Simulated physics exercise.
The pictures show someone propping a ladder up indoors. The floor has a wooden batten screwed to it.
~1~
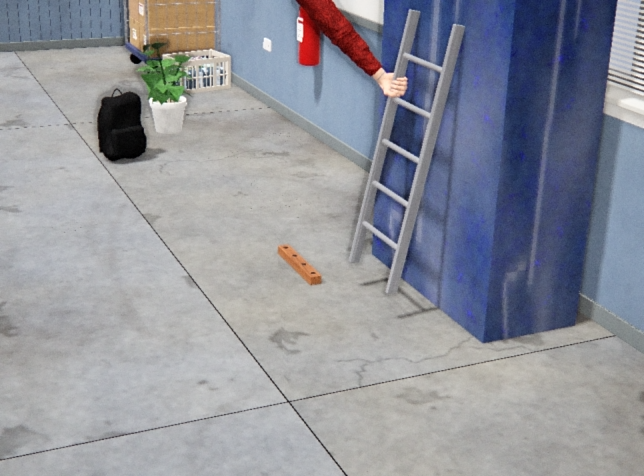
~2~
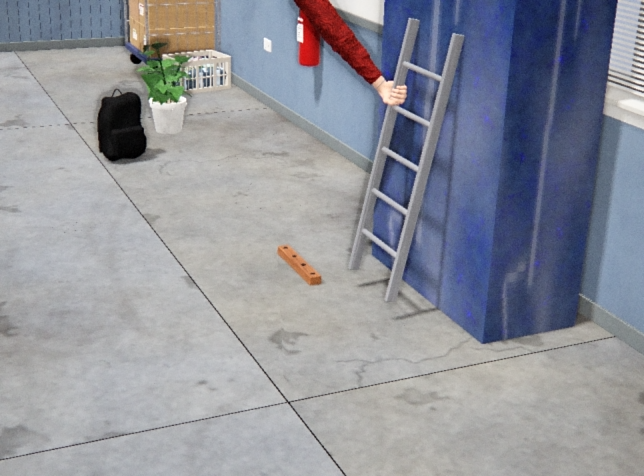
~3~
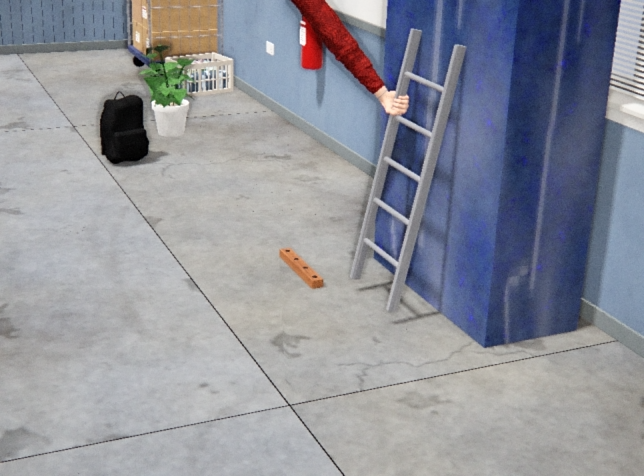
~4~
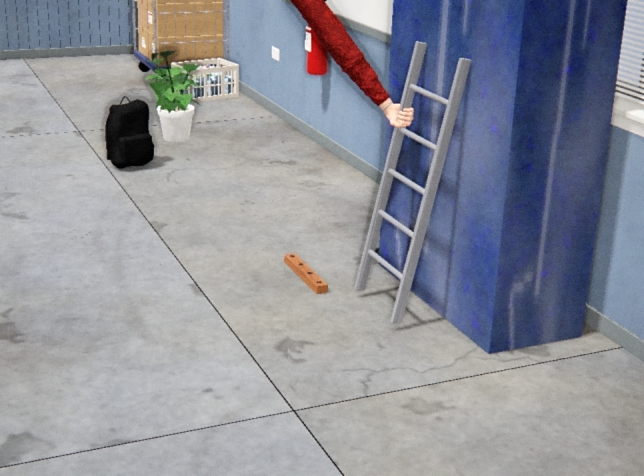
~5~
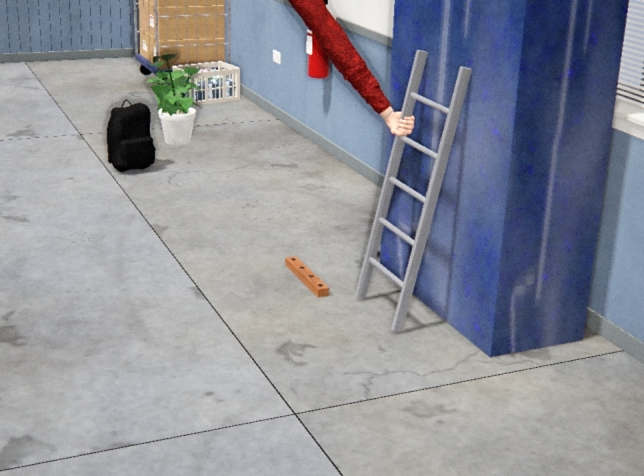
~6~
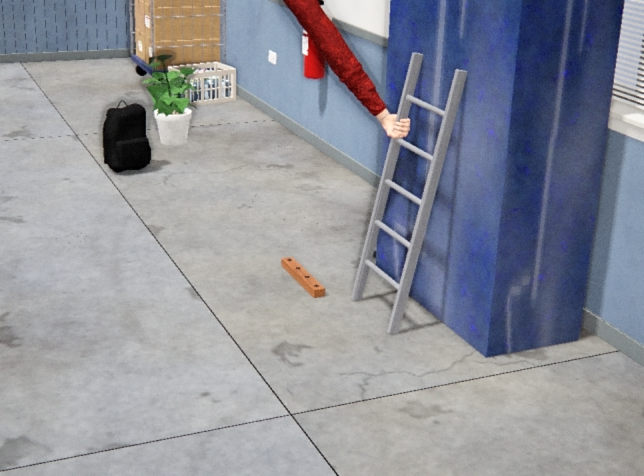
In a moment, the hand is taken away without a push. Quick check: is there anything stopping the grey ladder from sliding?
Yes, it is held.
Then, 0.86 s later than the last frame, grey ladder at rest near (406, 193).
When it is over, the grey ladder remains leaning, near (406, 193).
